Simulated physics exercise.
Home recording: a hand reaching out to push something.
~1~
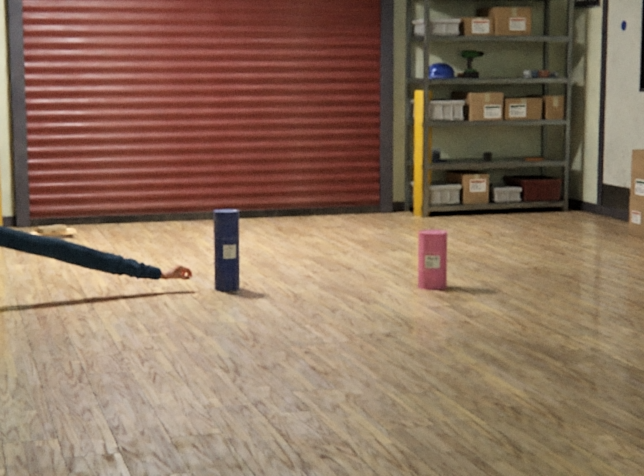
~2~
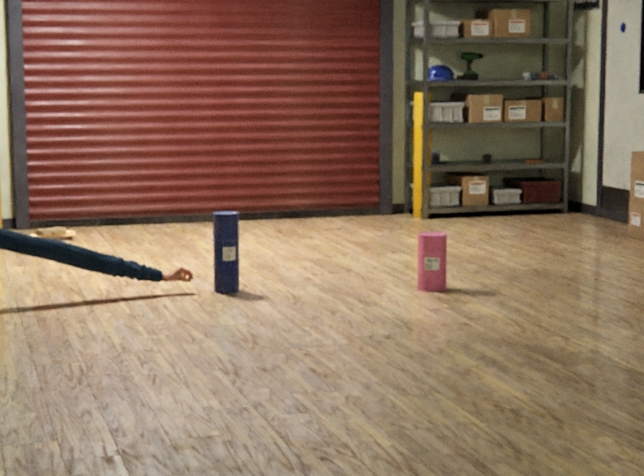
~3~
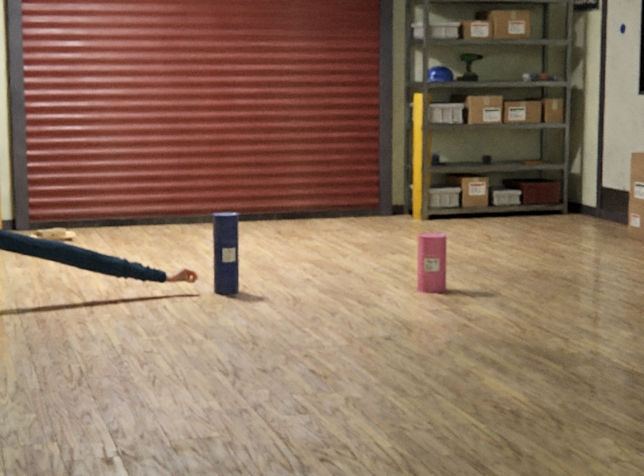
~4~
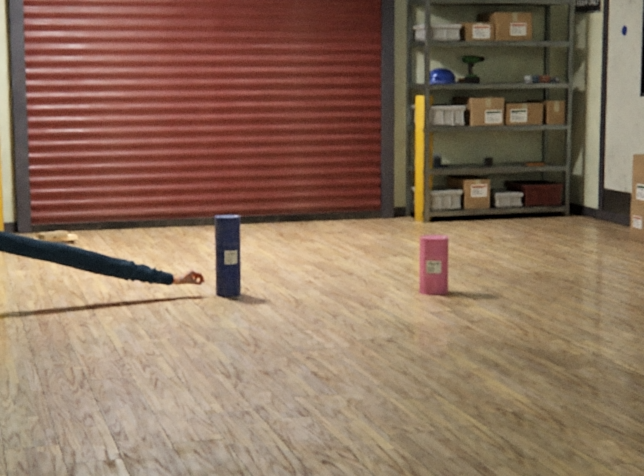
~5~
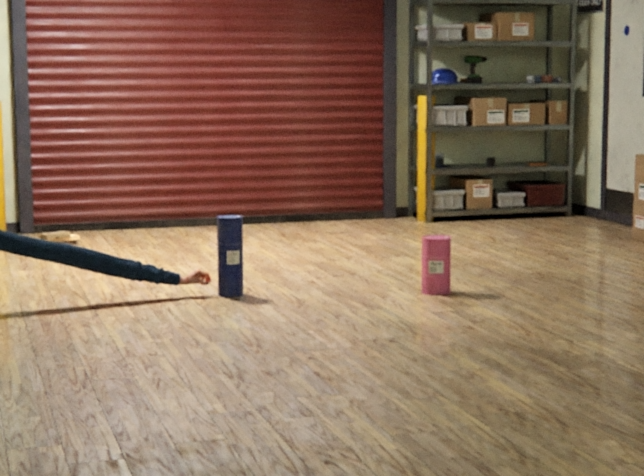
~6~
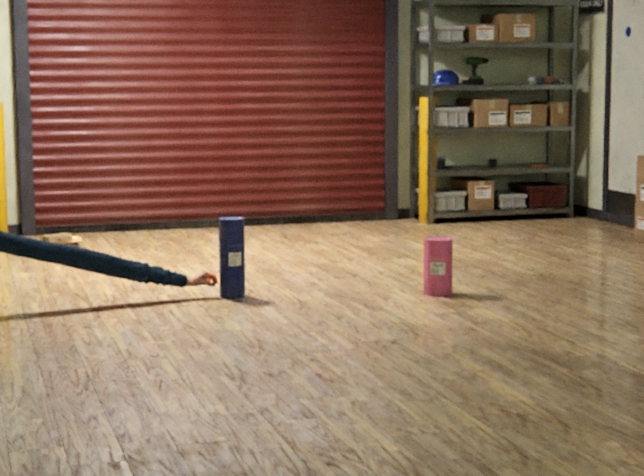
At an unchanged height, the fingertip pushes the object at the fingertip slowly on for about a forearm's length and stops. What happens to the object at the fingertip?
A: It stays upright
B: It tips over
It stays upright.
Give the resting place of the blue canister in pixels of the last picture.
The object ends up somewhere near (291, 254).
Then, 0.60 s after the last picture, blue canister slid about its own width near (250, 257).
Then, 1.20 s after the last picture, blue canister slid about its own width near (271, 255).
At rest, moved from the start, blue canister. Seen from the same camera at the end, blue canister near (291, 254).
